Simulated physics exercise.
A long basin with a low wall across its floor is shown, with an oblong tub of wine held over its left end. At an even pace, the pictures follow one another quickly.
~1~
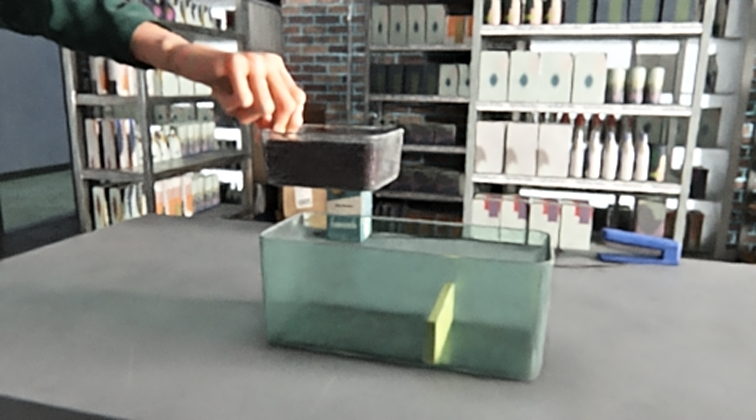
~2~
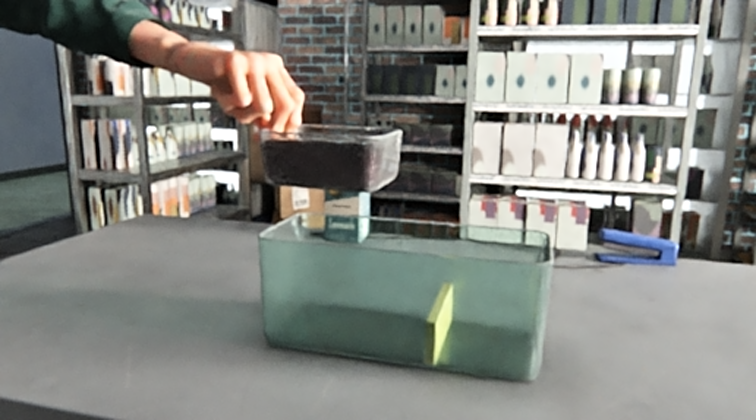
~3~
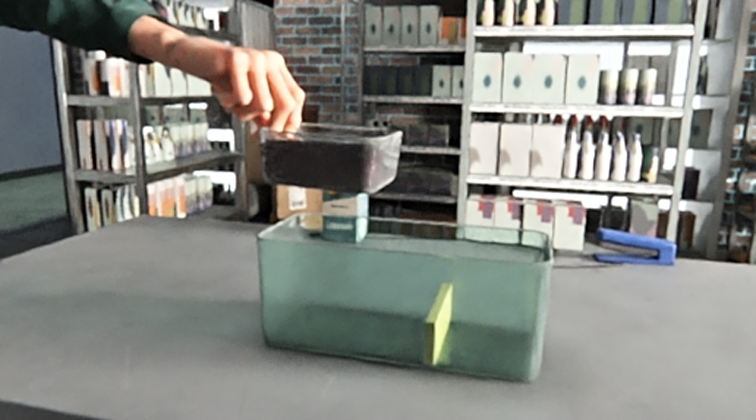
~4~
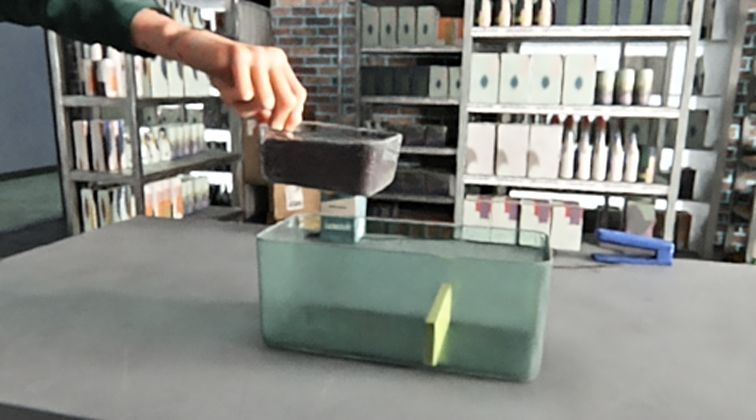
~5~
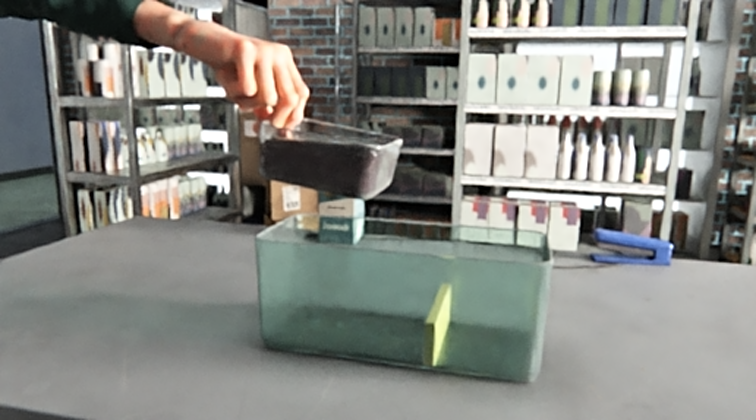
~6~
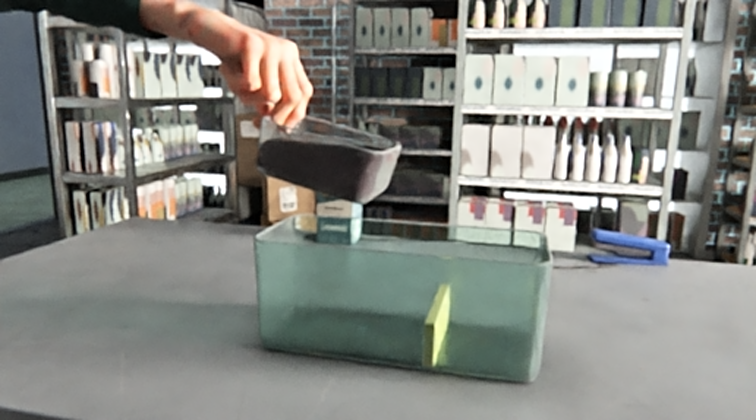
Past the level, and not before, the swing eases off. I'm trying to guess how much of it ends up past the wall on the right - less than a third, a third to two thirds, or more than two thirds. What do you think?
The share right of the wall does reach a third but does not go past two thirds.
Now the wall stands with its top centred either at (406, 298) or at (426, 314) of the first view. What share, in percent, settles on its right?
About 75 % and 55 %.
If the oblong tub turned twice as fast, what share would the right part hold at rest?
About 25 %.
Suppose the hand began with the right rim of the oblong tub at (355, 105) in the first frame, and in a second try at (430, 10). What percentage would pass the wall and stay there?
0 %, then 65 %.
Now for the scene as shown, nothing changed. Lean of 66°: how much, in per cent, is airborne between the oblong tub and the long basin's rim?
About 30 per cent.
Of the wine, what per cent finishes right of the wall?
Some 50 per cent.
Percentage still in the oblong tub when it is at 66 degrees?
It works out to close to 30 percent.
A moment on, the oblong tub is tipped part way and 30 per cent is still to pour, 13 is left of the wall and 28 right of it.
Next, the oblong tub is tipped right over and 5 per cent is still to pour, 40 is left of the wall and 50 right of it.
Then the oblong tub is tipped right over and 0 per cent is still to pour, 46 is left of the wall and 50 right of it.
Later the oblong tub is tipped right over and 0 per cent is still to pour, 46 is left of the wall and 50 right of it.
Finally, 46 per cent lies left of the wall, 50 right of it and 4 outside.
